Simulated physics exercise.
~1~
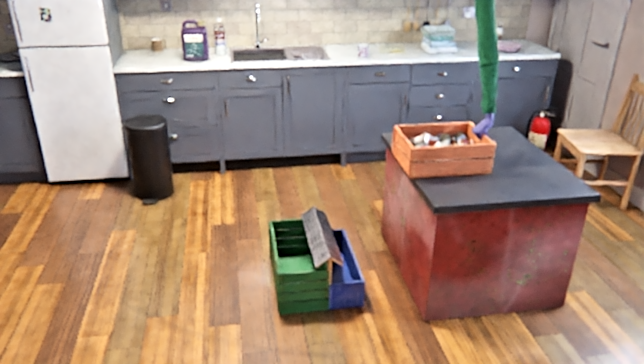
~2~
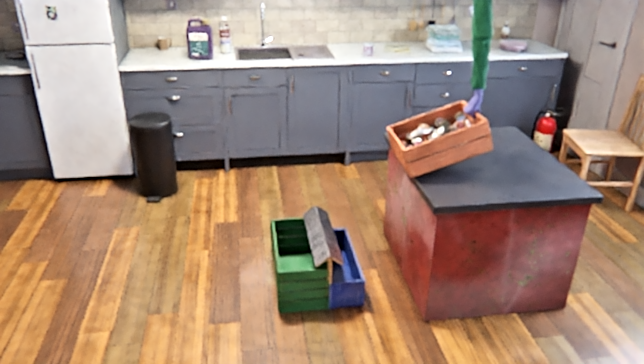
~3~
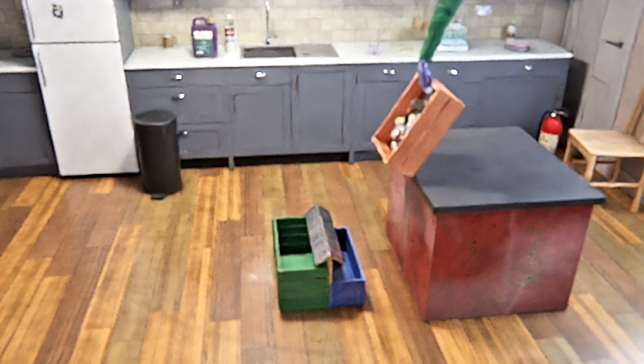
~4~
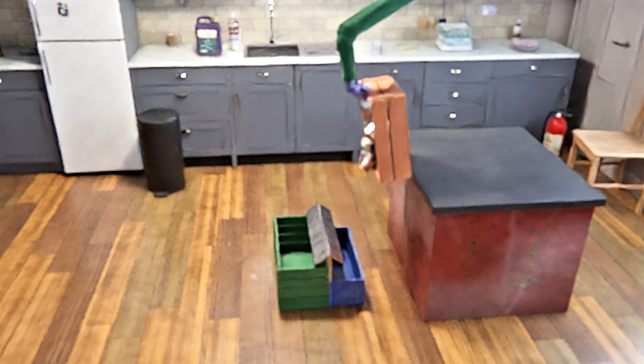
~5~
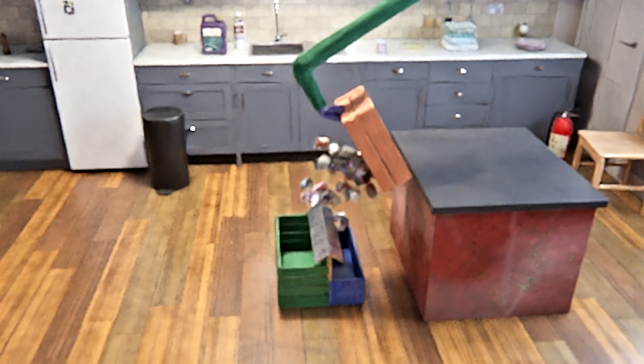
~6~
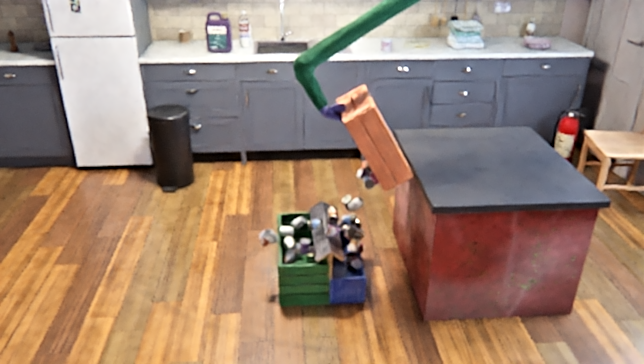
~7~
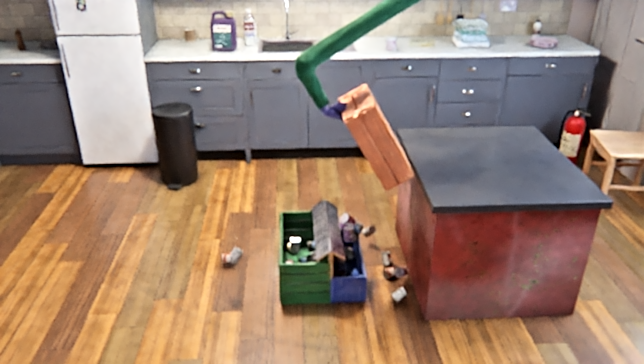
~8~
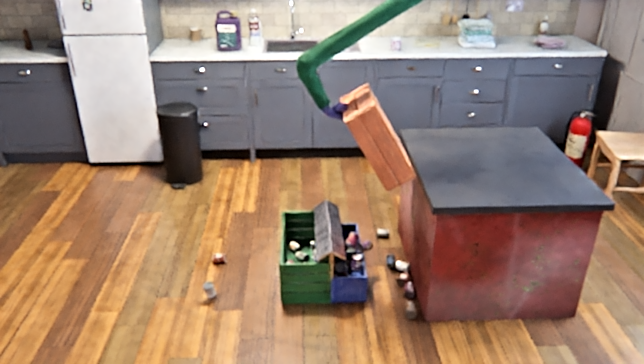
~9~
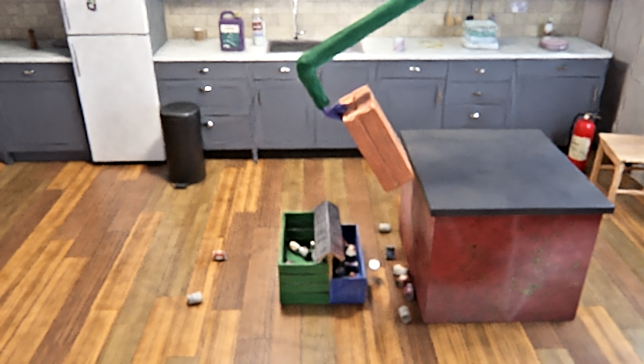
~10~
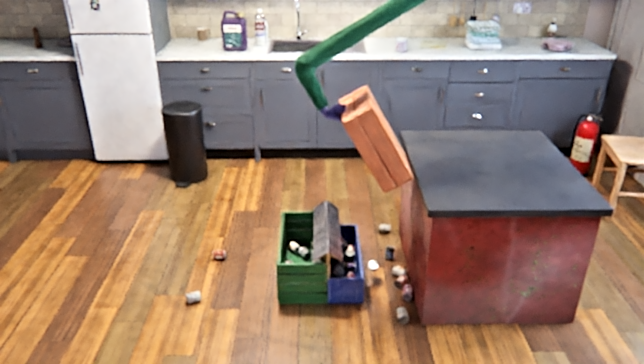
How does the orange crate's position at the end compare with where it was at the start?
At the start the orange crate sits upright on top of the dark-topped red bench. By the end it is further left, held steeply tipped over at the bench's left edge by the green arm.
